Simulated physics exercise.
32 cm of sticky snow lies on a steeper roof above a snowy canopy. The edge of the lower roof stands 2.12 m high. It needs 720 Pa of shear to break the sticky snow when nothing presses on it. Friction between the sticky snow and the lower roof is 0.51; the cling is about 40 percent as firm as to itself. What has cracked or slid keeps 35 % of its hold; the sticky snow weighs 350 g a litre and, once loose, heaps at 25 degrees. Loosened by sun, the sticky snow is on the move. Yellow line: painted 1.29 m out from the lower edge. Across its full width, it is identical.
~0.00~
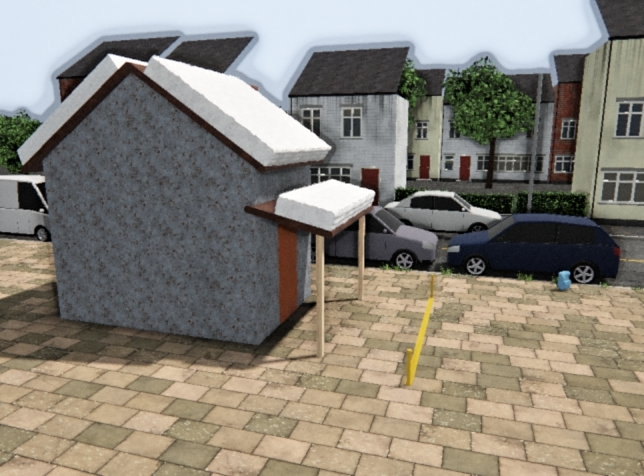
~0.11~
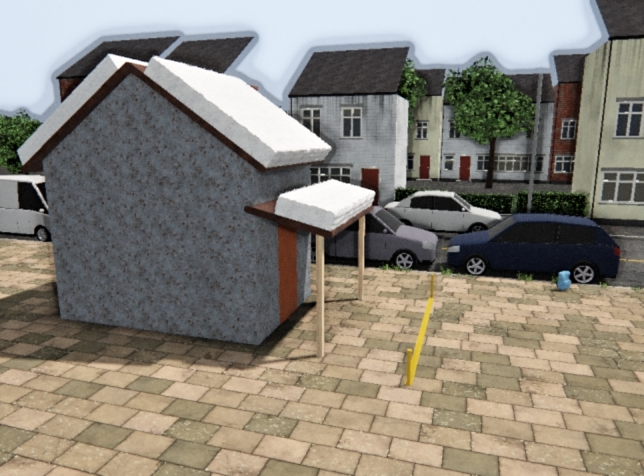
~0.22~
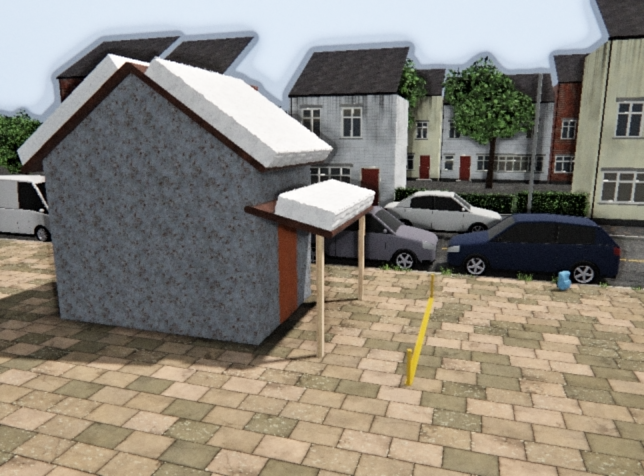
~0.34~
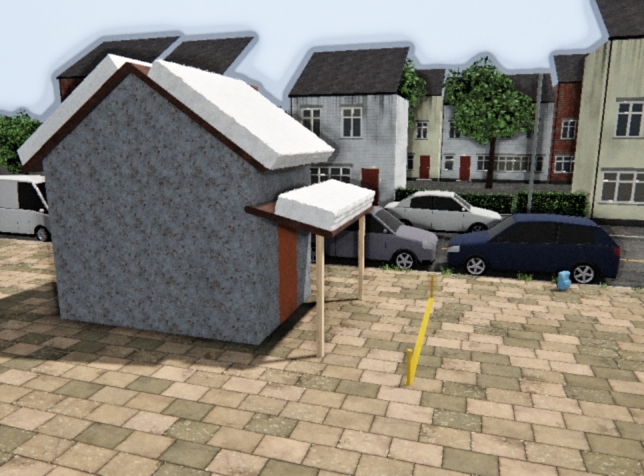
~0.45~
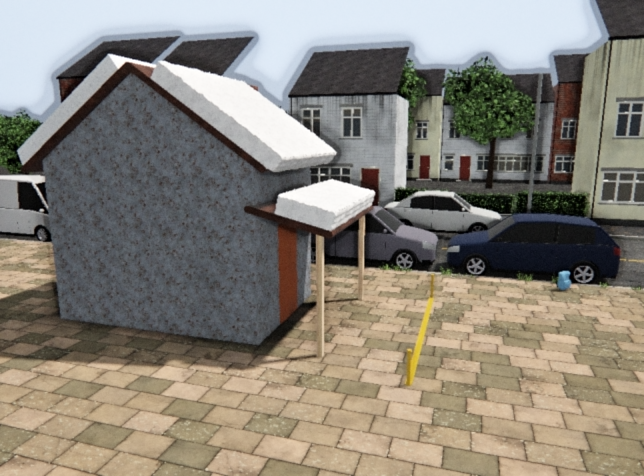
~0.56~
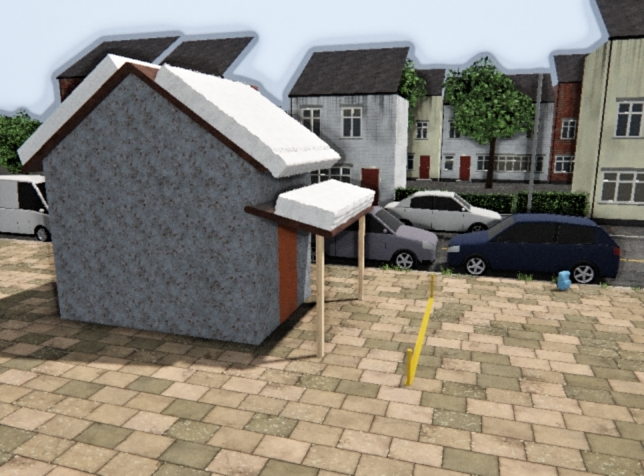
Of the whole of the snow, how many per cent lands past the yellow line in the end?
I would say roughly 22 % of it ends past the line.
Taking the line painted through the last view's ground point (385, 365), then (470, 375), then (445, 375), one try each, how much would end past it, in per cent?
The three tries give 35 %, 1 % and 8 % in turn.
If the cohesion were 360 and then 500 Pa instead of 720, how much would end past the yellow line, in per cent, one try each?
Going in order, it's 40 % and then 35 %.
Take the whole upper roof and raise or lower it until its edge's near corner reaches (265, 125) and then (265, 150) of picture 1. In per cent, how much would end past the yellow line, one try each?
First try 45 %, second try 40 %.
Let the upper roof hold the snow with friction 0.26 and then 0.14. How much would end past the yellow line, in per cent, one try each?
Respectively near 45 % and near 55 %.
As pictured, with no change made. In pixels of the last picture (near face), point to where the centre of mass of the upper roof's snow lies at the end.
The middle sits at about (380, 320).
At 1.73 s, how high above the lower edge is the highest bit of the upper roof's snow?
Snow top above lower edge: Approx. 1.5 m.
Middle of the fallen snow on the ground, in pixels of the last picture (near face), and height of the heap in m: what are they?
Middle around (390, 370); height roughly 0.4 m.
After 1.10 s, none is below the lower edge and 0 % is past the line.
After 1.73 s, none is below the lower edge and 0 % is past the line.
After 2.37 s, 40 % is below the lower edge and 3 % is past the line.
After 3.00 s, 62 % is below the lower edge and 21 % is past the line.
After 6.00 s, at the end, 67 % is below the lower edge and 22 % is past the line.
